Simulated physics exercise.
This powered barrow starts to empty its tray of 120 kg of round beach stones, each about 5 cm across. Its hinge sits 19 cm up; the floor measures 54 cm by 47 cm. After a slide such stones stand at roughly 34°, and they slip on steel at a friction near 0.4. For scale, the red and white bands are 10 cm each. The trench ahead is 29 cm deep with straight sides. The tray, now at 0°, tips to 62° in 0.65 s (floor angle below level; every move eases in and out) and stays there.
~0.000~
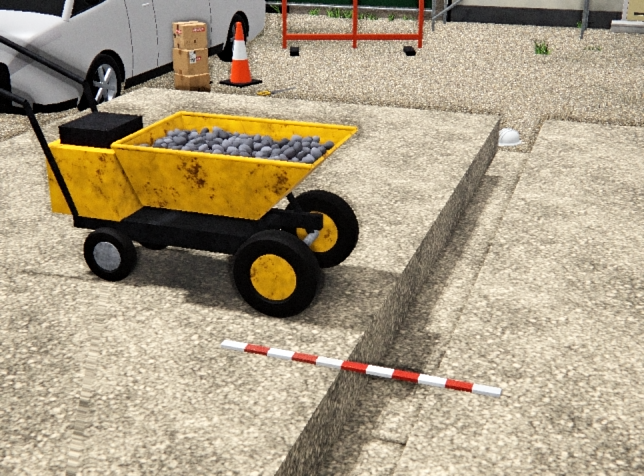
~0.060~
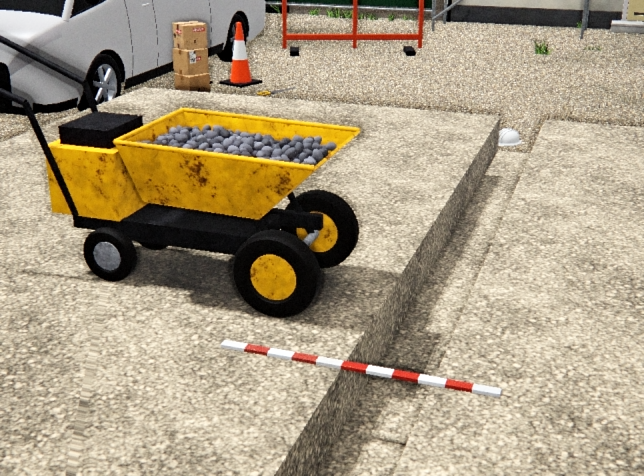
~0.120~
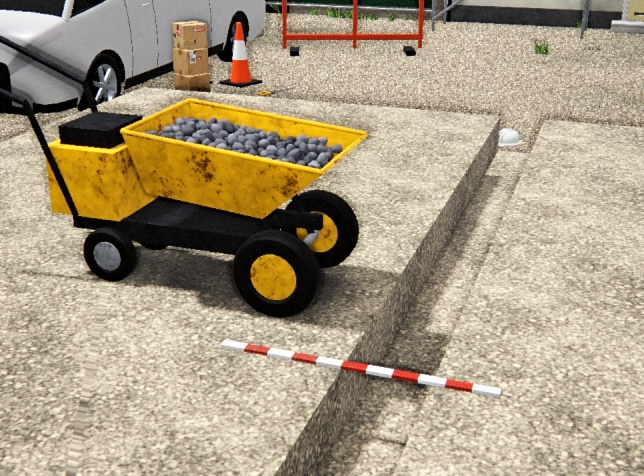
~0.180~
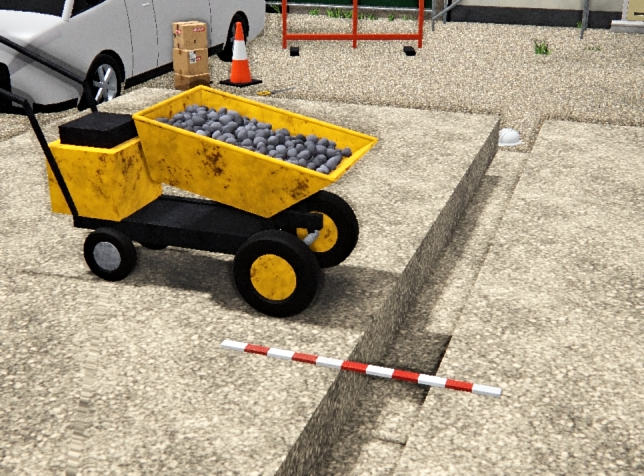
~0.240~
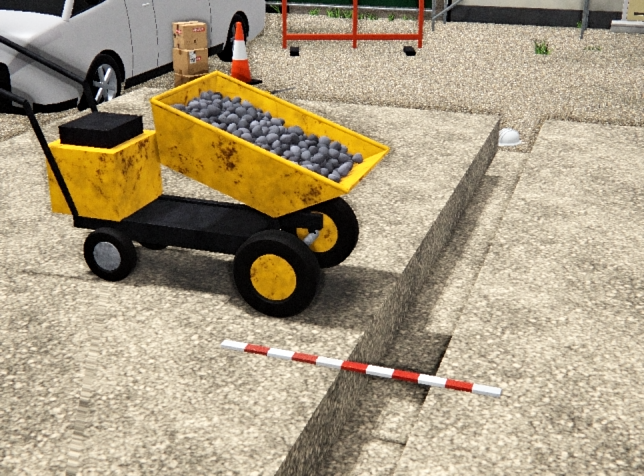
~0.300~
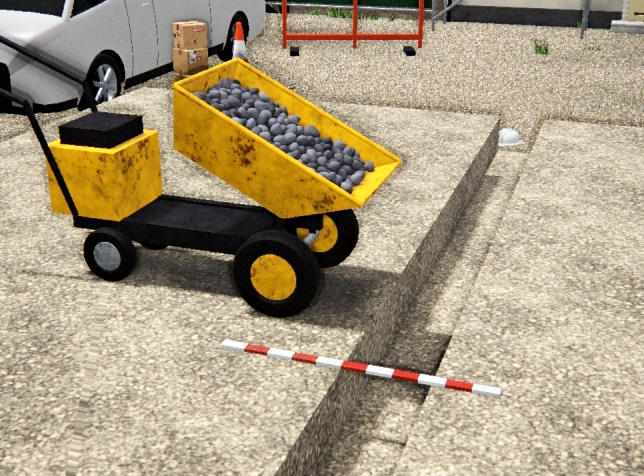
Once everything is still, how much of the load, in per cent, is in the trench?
Roughly 41 per cent ends in the trench.
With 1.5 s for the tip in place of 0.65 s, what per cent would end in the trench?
Then about 55 per cent.
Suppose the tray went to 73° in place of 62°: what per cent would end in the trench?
In that case some 40 per cent.
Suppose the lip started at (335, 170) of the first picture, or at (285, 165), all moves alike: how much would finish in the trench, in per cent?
First some 20, then 65 per cent.
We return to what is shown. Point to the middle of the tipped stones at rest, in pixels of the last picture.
Their middle is at about (493, 314).
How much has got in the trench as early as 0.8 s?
Some 20 per cent.
After 0.5 s the floor is at 53°; 100 % in the tray; the foremost stones are at (389, 220).
After 0.8 s the floor is at 62°; 78 % in the tray, 18 % in the trench, 4 % past the trench; the foremost stones are at (478, 291).
After 1.1 s the floor is at 62°; 22 % in the tray, 22 % in the trench, 55 % past the trench; the foremost stones are past the picture's edge.
After 3.0 s the floor is at 62°; 0 % in the tray, 41 % in the trench, 59 % past the trench; the foremost stones are past the picture's edge.
